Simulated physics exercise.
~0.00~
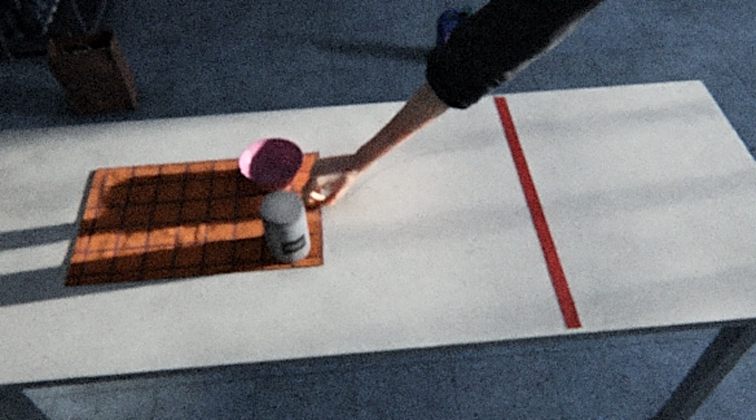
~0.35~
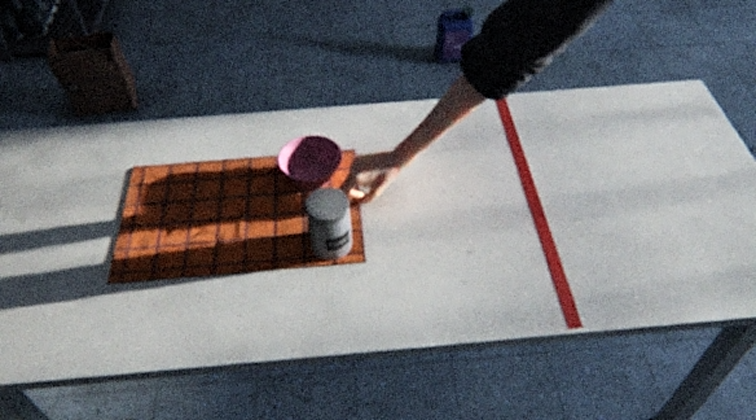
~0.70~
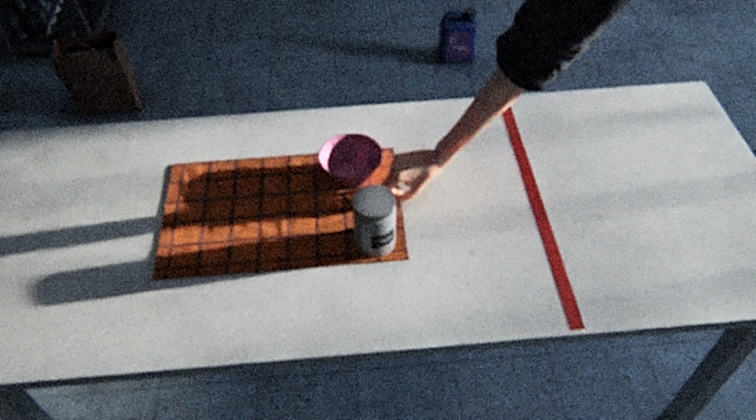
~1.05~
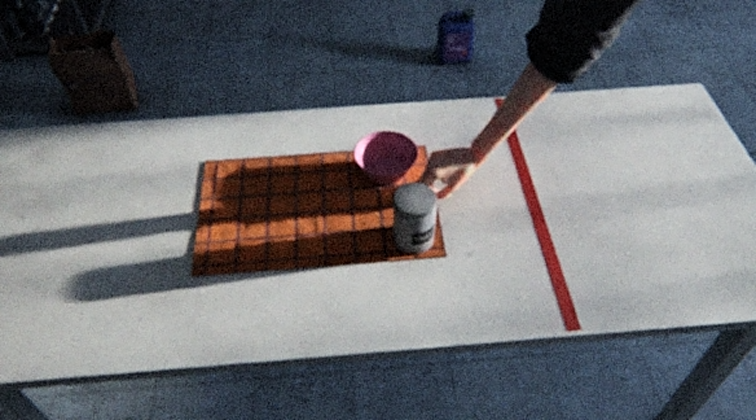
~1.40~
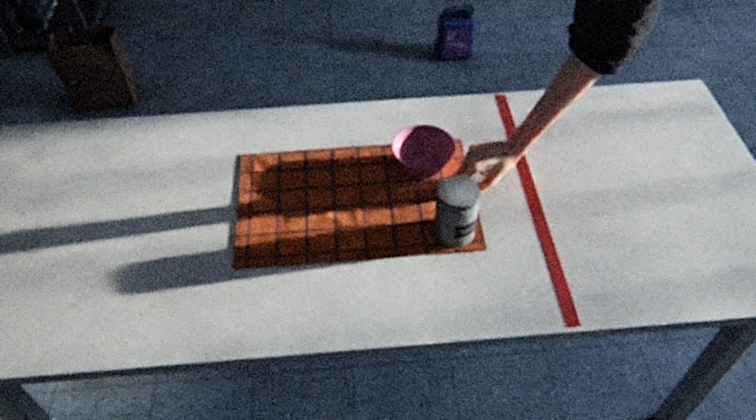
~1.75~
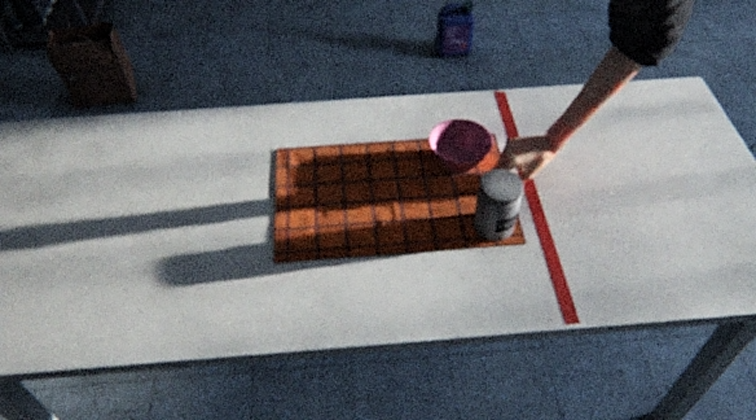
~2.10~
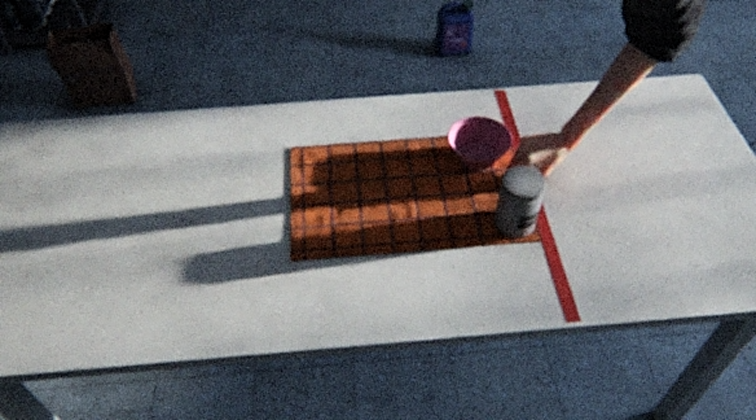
A long white table stands on a blue-grey floor, seen from above at a slight angle, with strips of shadow falling across it. On its left side lies an orange checked place mat, carrying a pink bowl near its back right corner and a grey jar near its front right corner, while a red strip of tape crosses the table farther right. A dark-sleeved arm reaches in from the top and draws the mat steadily rightward. The jar and bowl ride along, both upright. The mat's right edge finally reaches the tape, with the jar and bowl still on the cloth.
